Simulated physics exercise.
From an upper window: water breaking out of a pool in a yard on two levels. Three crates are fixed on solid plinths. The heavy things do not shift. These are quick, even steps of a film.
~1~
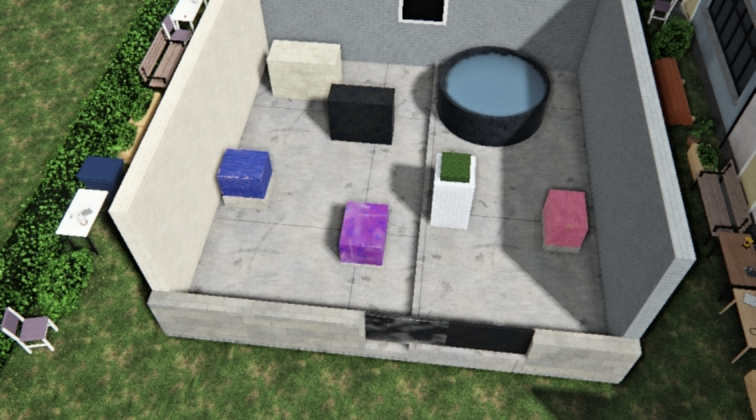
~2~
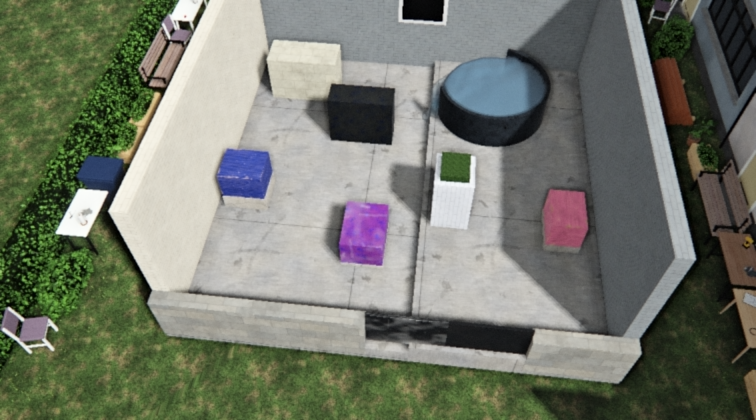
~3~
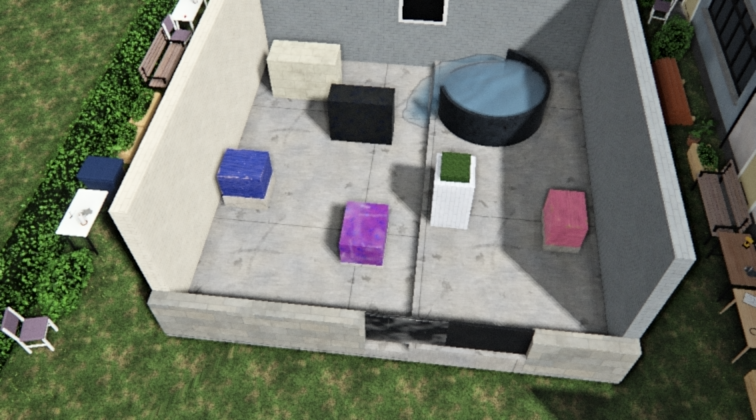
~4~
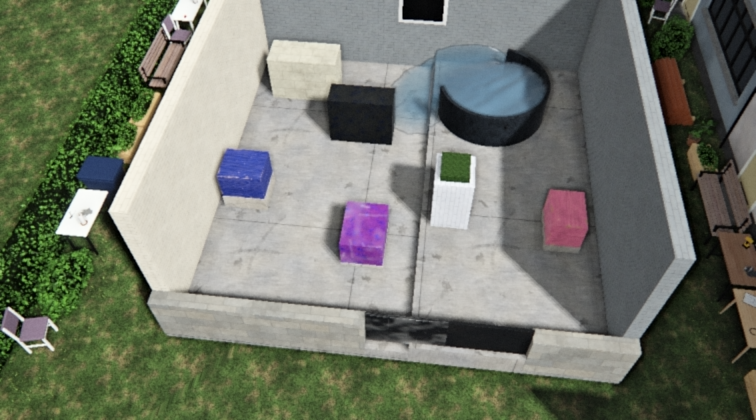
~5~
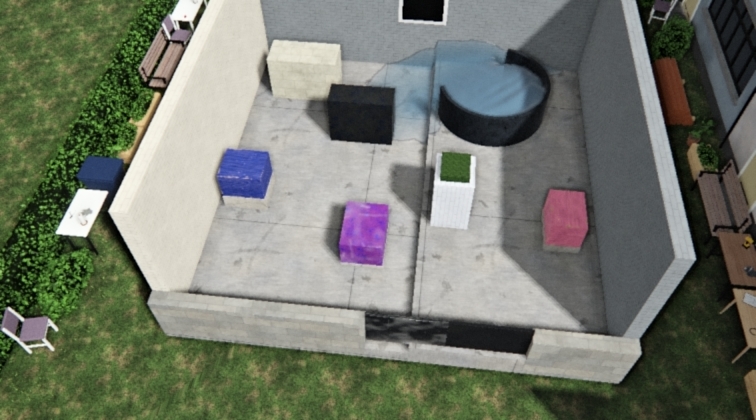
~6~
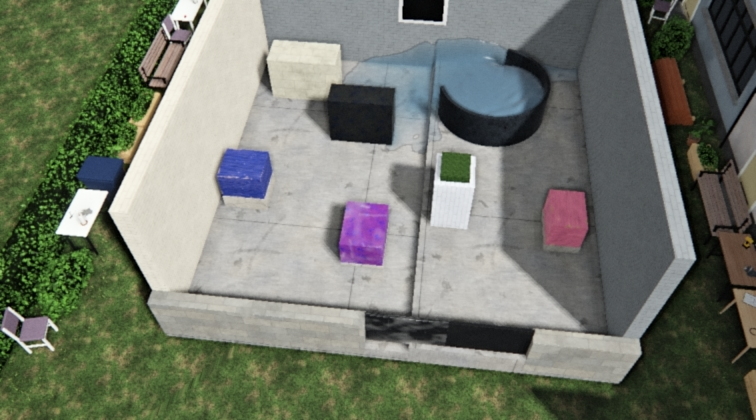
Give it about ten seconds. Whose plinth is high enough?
One by one: The purple crate gets wet; the blue crate gets wet; the pink crate stays dry.
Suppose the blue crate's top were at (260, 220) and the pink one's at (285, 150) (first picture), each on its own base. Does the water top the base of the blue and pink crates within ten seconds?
One by one: Blue crate escapes it; pink crate is soaked.
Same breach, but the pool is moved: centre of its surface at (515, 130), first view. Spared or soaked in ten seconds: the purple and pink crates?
In short: Purple is topped; pink remains dry.
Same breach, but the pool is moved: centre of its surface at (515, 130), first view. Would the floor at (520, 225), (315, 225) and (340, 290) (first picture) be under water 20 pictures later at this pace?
In turn: Free of water, covered, not flooded.
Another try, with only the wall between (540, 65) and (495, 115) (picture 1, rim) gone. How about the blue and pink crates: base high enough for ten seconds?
One by one: The blue one keeps dry, the pink one gets wet.
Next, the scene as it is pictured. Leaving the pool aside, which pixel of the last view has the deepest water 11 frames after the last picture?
Close to (278, 56).
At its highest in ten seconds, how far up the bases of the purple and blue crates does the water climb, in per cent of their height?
In turn 230 and 140 per cent.
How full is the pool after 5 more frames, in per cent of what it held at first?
About 46 per cent.
A moment on, water covers 25 % of the floor; the purple crate not reached, the blue crate not reached, the pink crate not reached.
Next, water covers 30 % of the floor; the purple crate not reached, the blue crate not reached, the pink crate not reached.
Then, water covers 45 % of the floor; the purple crate water round its plinth, the blue crate water round its plinth, the pink crate water round its plinth.
Later, water covers 75 % of the floor; the purple crate water round its plinth, the blue crate water round its plinth, the pink crate water round its plinth.
In the end, water covers 85 % of the floor; the purple crate was topped, the blue crate was topped, the pink crate stayed above the water.
